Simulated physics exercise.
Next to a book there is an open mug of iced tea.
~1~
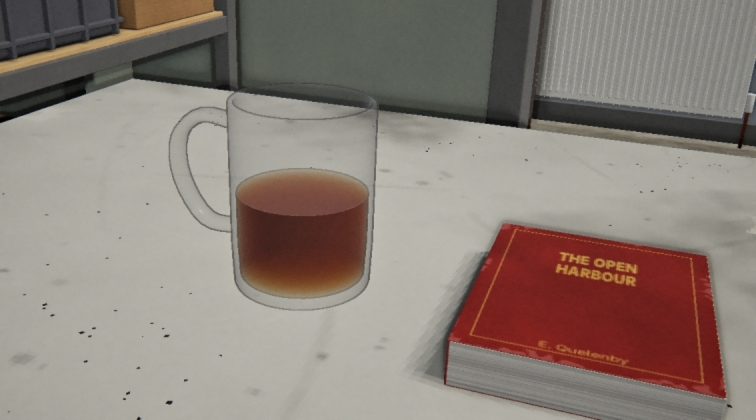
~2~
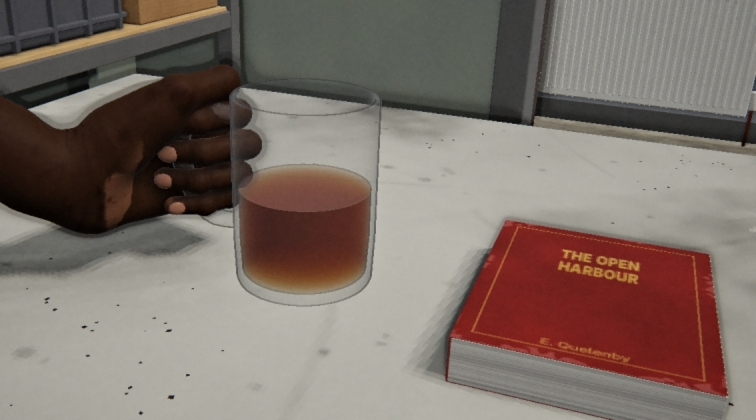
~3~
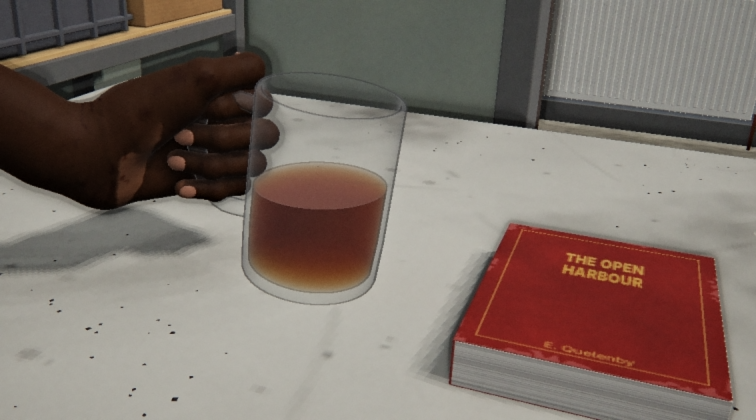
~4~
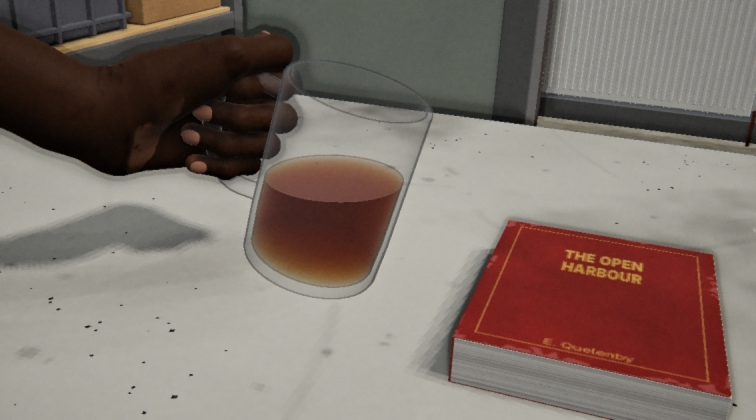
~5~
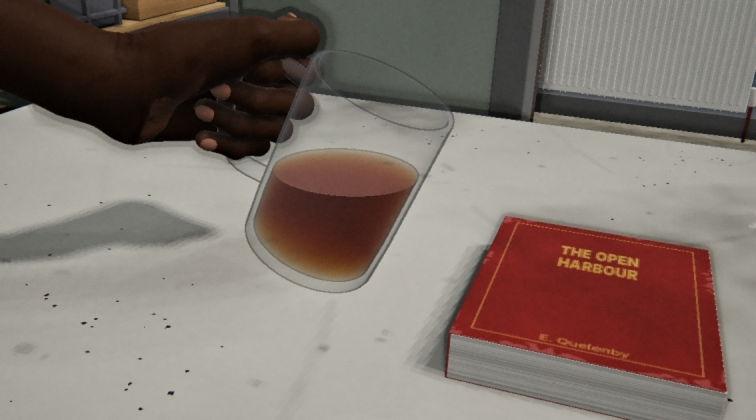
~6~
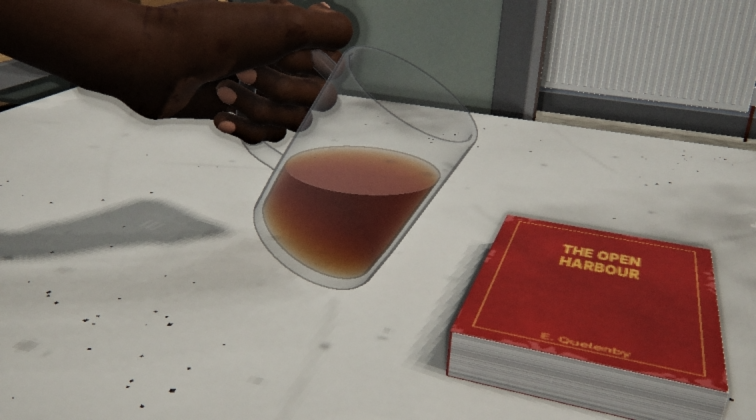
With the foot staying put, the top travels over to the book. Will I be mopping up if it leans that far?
It runs over.
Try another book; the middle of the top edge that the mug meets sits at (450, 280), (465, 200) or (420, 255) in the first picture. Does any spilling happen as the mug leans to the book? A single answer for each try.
In order: Sloshes out; survives; survives.
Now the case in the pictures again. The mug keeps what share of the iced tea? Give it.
Roughly 60 %.
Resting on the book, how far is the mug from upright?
It settles at about 70 degrees from upright.
Shortly, the mug leans by about 45°; none is lost.
Then, the mug leans by about 60°; it has lost some; about three quarters of the iced tea is inside.
At the finish, the mug leans by about 70°, against the book; it has lost some; about half of the iced tea is inside.
